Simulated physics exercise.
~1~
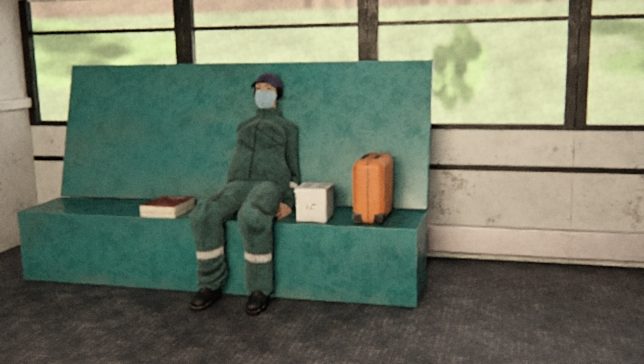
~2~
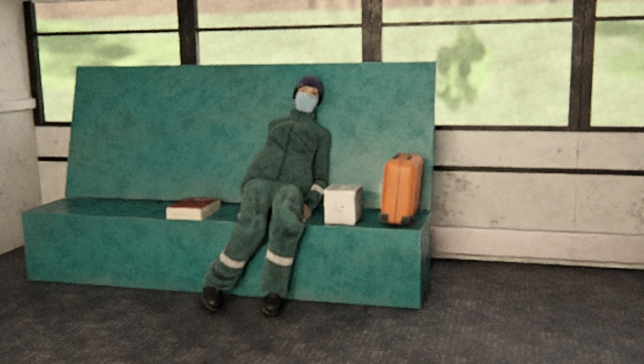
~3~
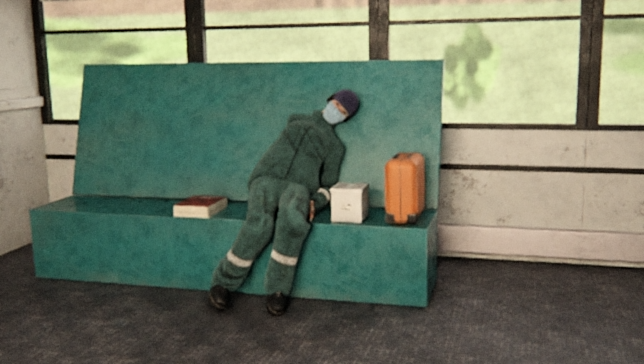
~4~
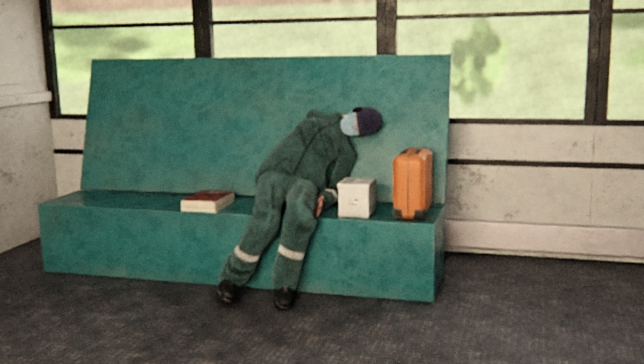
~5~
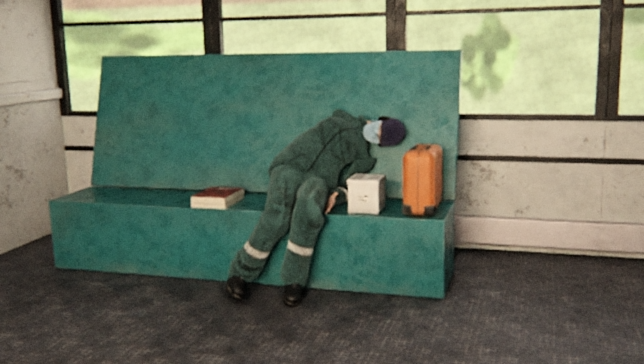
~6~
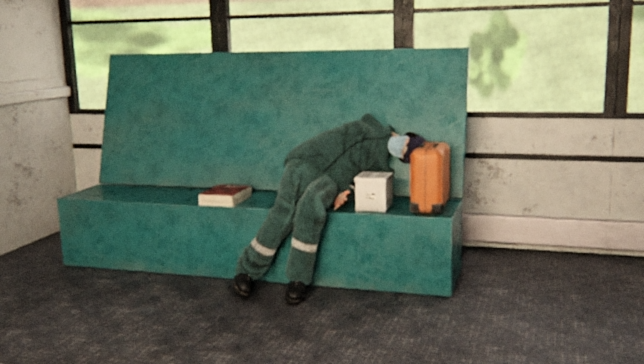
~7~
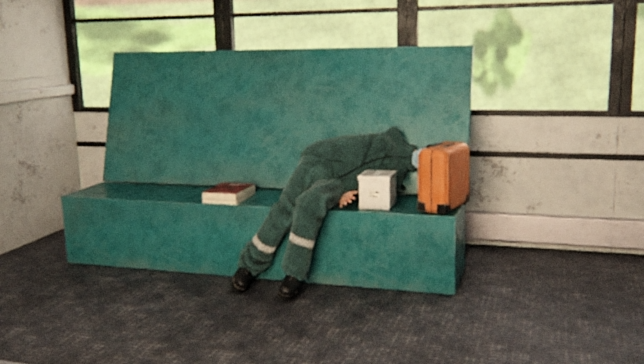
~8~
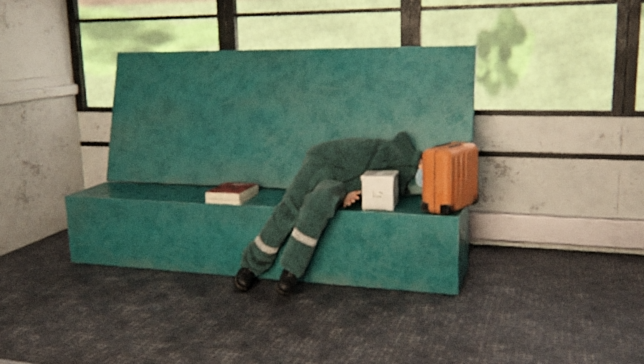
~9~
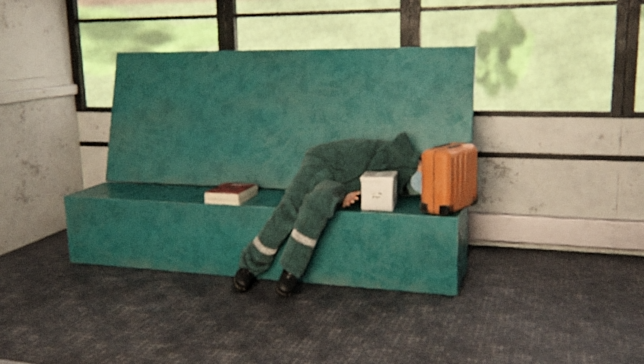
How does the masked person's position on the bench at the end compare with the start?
At the start the person sits upright against the backrest, between the red book-like item and the white box. By the end the upper body is slumped over to the right behind the white box, with the head down beside the orange case.
A masked person slumps right on a green bench, ending head down beside an orange case.
